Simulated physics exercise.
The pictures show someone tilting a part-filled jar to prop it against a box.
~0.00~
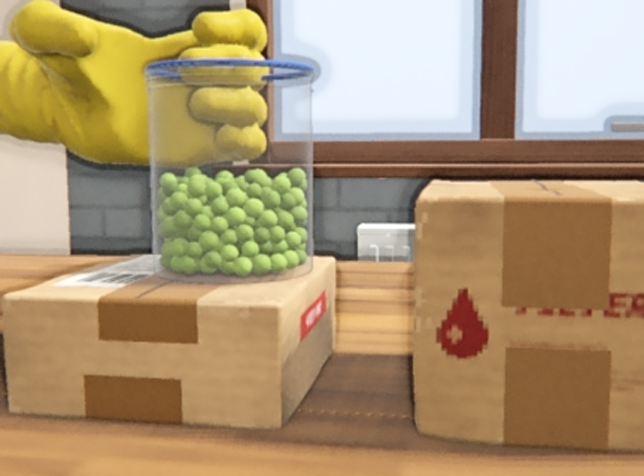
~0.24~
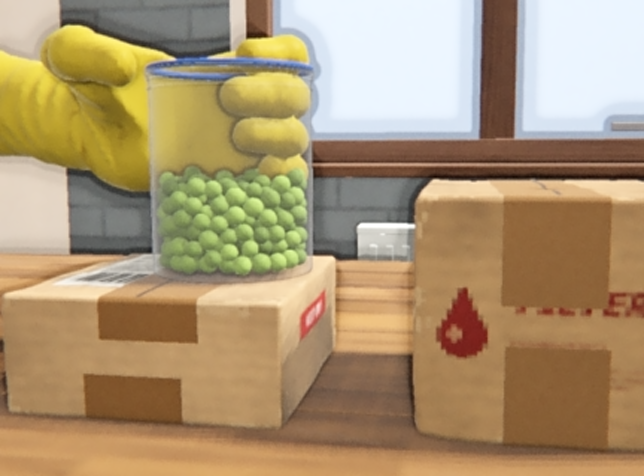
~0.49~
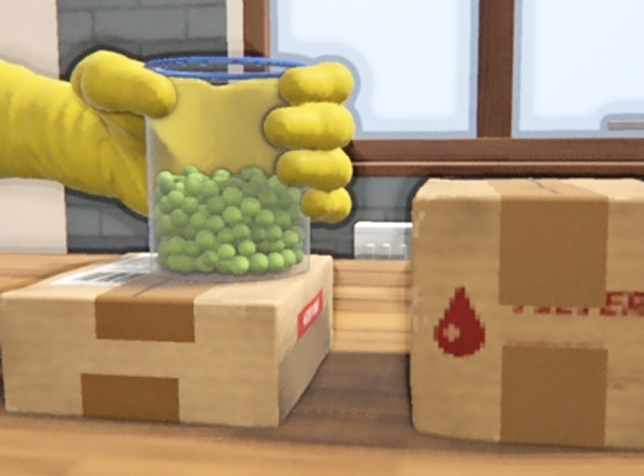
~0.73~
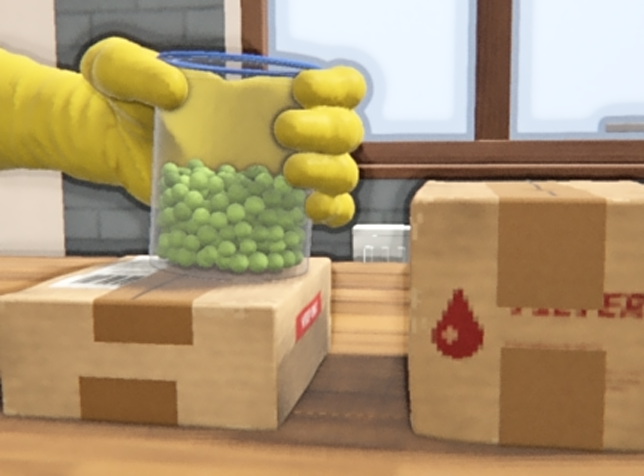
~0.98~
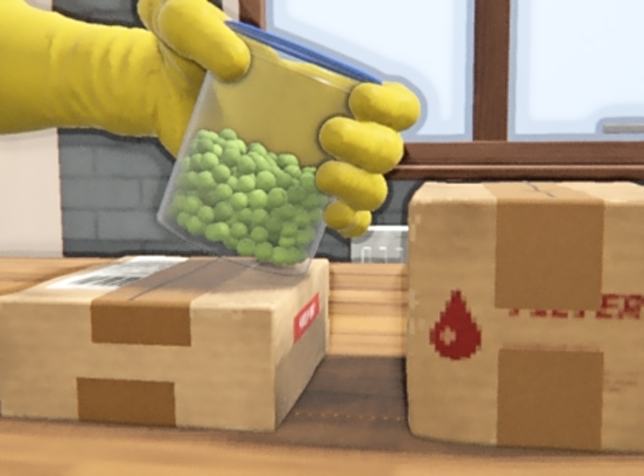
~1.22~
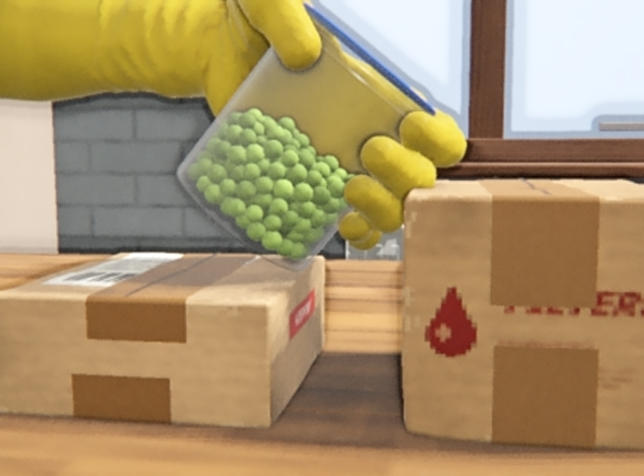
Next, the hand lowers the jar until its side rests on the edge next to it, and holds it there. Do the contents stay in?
The filling all remains inside.
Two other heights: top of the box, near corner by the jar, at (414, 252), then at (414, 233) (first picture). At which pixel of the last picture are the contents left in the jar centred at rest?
First near (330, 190), then near (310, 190).
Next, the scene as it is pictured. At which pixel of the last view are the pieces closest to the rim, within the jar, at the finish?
Around (379, 184).
After 1.36 s, the jar leans 48°; everything is still inside.
After 1.50 s, the jar rests on the box at 50°; everything is still inside.
At rest (1.9 s), the jar rests on the box at 50°; everything is still inside.
